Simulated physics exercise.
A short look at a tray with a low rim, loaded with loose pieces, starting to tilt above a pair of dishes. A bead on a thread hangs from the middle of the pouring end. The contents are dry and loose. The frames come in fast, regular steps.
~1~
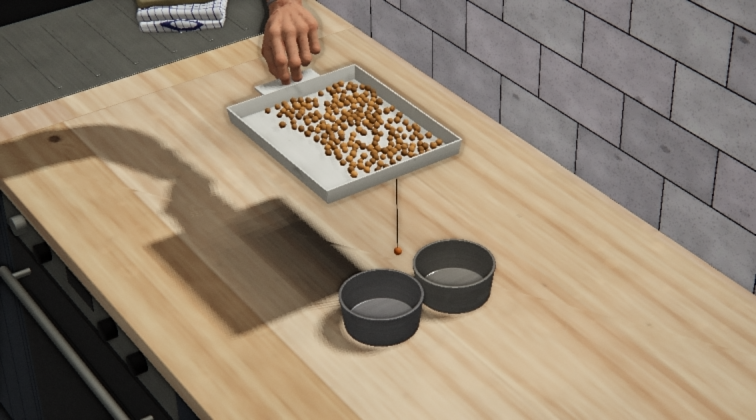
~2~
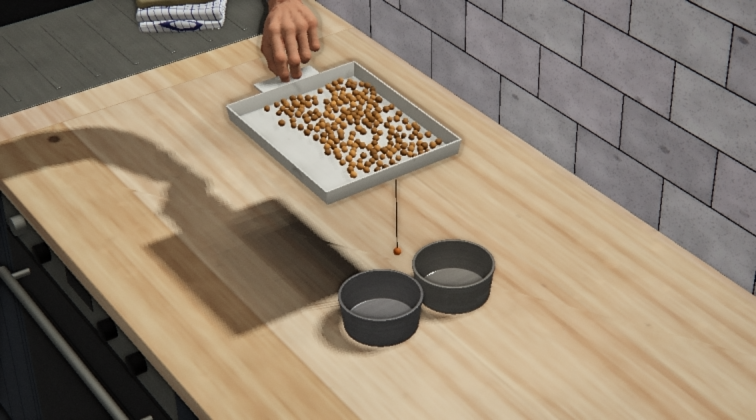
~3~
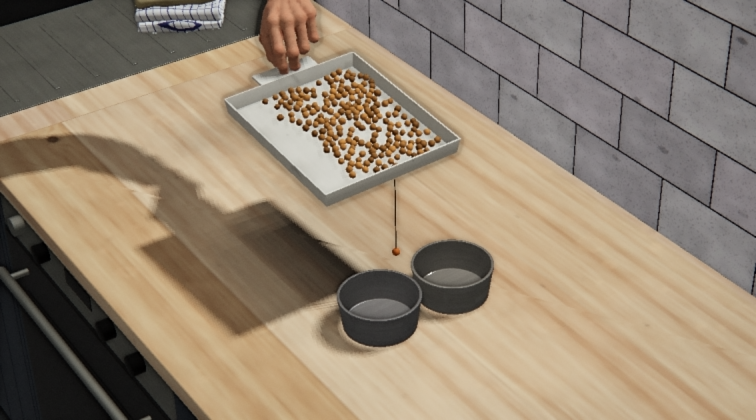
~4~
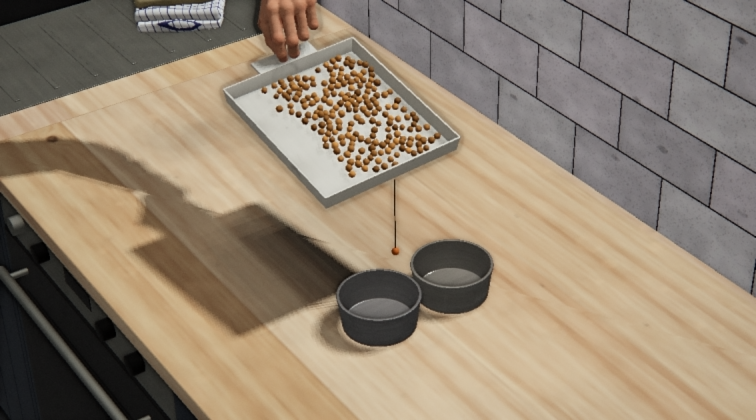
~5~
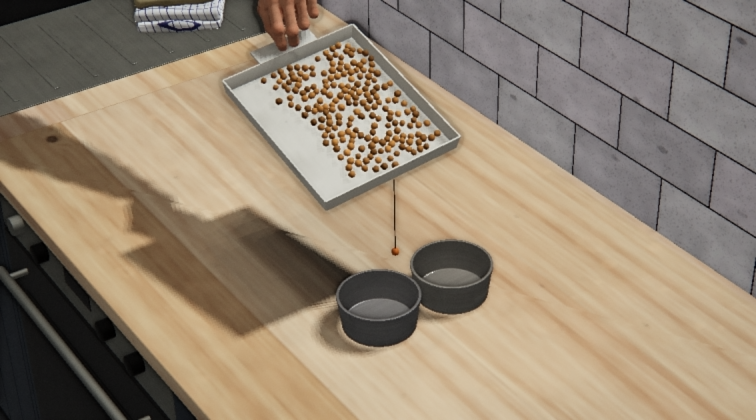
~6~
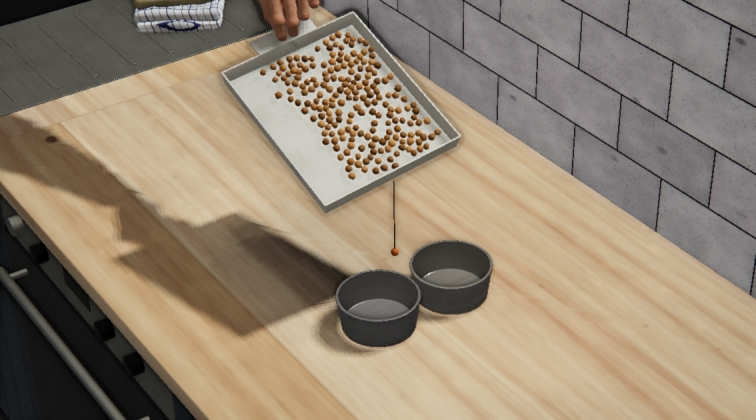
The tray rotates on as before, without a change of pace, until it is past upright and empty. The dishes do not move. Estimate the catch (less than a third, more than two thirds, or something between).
Caught overall: Between a third and two thirds.
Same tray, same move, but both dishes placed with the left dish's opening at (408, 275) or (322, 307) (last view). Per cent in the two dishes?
First some 20, then 70 per cent.
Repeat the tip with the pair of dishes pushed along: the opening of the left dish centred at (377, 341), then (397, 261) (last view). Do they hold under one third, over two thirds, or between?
One: Under a third. Two: Under a third.
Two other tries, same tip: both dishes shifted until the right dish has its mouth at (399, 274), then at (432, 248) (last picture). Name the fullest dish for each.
First the left one, then left.
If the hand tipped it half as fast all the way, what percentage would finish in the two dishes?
Close to 60 per cent.
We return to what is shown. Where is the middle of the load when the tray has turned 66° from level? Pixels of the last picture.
Near (355, 169).
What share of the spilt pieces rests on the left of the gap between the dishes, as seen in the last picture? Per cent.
Roughly 70 in a hundred.
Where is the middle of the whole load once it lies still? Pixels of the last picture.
At about (370, 326).
Soon, tray tipped steeply; nearly all on the tray; a small part in the air.
A while on, tray tipped past a quarter turn; most on the tray; a small part in the left dish; a small part outside both; a stray few in the air.
Towards the end, tray tipped past a quarter turn; about half in the left dish; a stray few in the right dish; about half outside both.
Finally, tray tipped past a quarter turn; about half in the left dish; a stray few in the right dish; about half outside both.
